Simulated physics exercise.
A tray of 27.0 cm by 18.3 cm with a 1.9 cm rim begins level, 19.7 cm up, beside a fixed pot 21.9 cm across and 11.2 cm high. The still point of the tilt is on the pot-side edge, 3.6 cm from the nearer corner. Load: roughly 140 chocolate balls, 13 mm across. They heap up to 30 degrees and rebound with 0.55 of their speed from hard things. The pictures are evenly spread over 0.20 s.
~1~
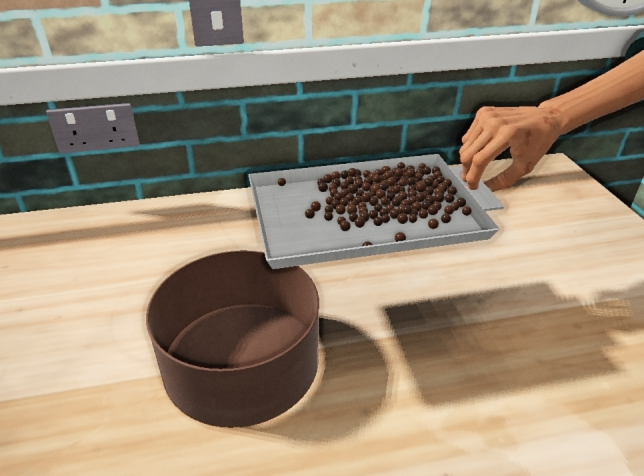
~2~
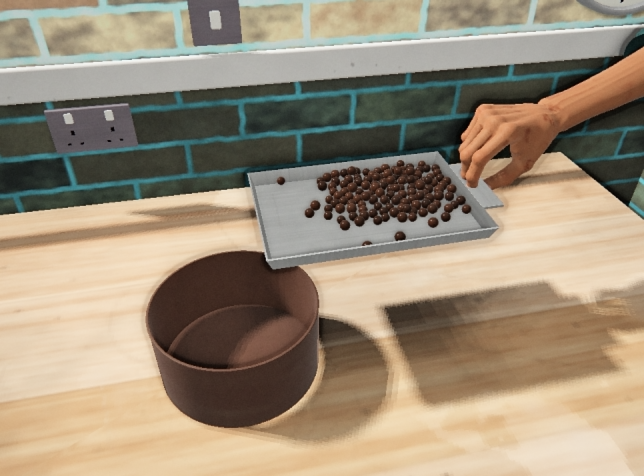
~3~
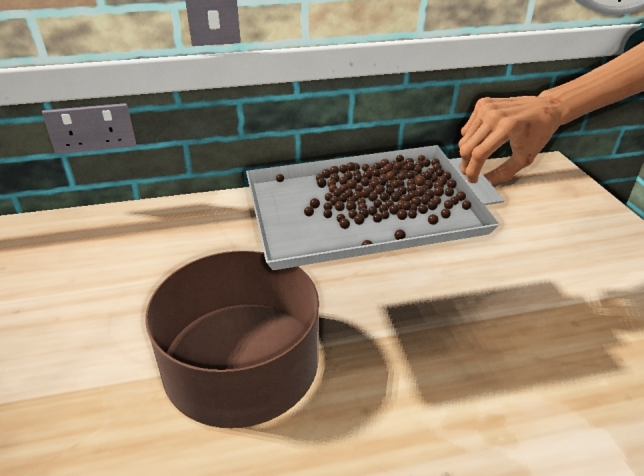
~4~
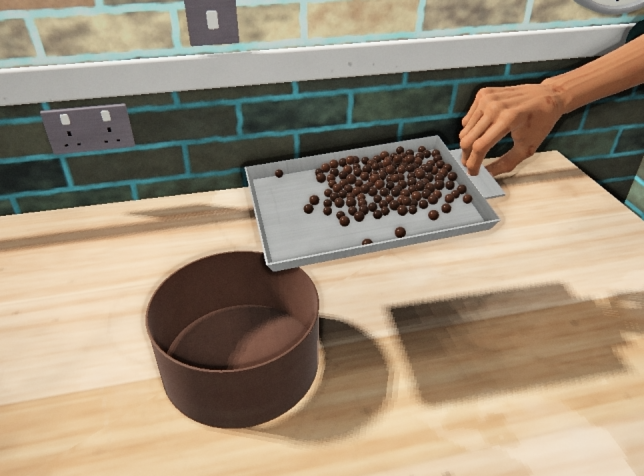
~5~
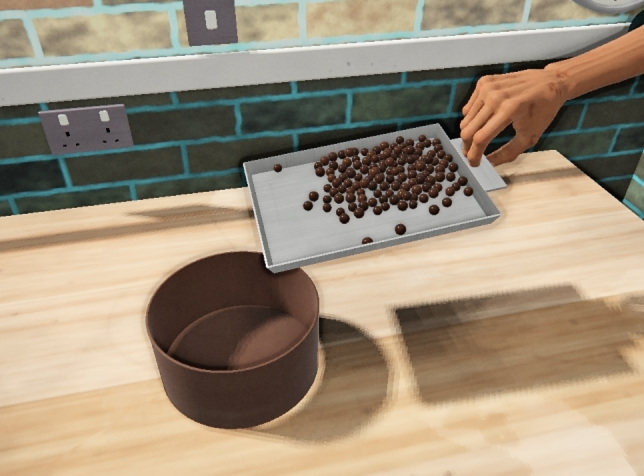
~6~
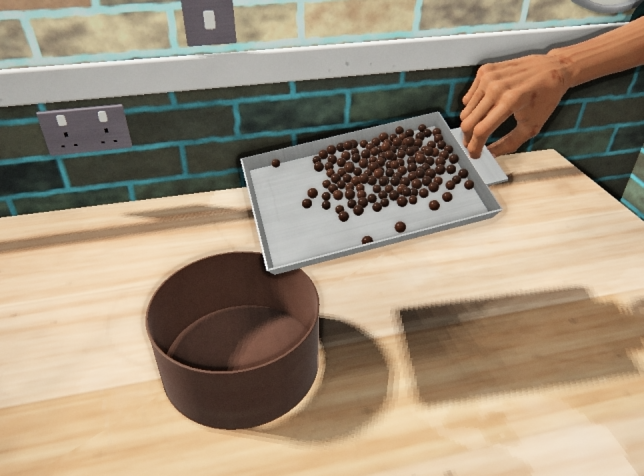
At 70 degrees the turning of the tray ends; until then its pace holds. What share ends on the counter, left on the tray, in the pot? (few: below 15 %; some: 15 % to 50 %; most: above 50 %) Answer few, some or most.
Counter some, tray few, pot most.
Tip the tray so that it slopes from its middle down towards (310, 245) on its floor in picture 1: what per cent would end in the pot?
Some 80 per cent.
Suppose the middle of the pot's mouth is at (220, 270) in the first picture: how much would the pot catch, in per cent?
Some 0 per cent.
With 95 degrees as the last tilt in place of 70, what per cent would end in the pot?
In that case some 70 per cent.
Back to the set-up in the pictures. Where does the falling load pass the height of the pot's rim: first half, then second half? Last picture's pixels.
First near (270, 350), later near (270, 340).
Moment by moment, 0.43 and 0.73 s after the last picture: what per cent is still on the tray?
In turn: 85, 25.
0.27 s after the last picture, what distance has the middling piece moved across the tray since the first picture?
Roughly 6 cm.
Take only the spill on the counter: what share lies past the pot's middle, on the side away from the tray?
Some 40 per cent.
Then, 0.27 s after the last picture, tilt 43 degrees; the tray holds 100 %, the pot 0 %.
Then, 0.43 s after the last picture, tilt 61 degrees; the tray holds 85 %, the pot 0 %.
Then, 0.73 s after the last picture, tilt 70 degrees; the tray holds 25 %, the pot 45 %.
In the end, counter 30 %, tray 5 %, pot 65 %.
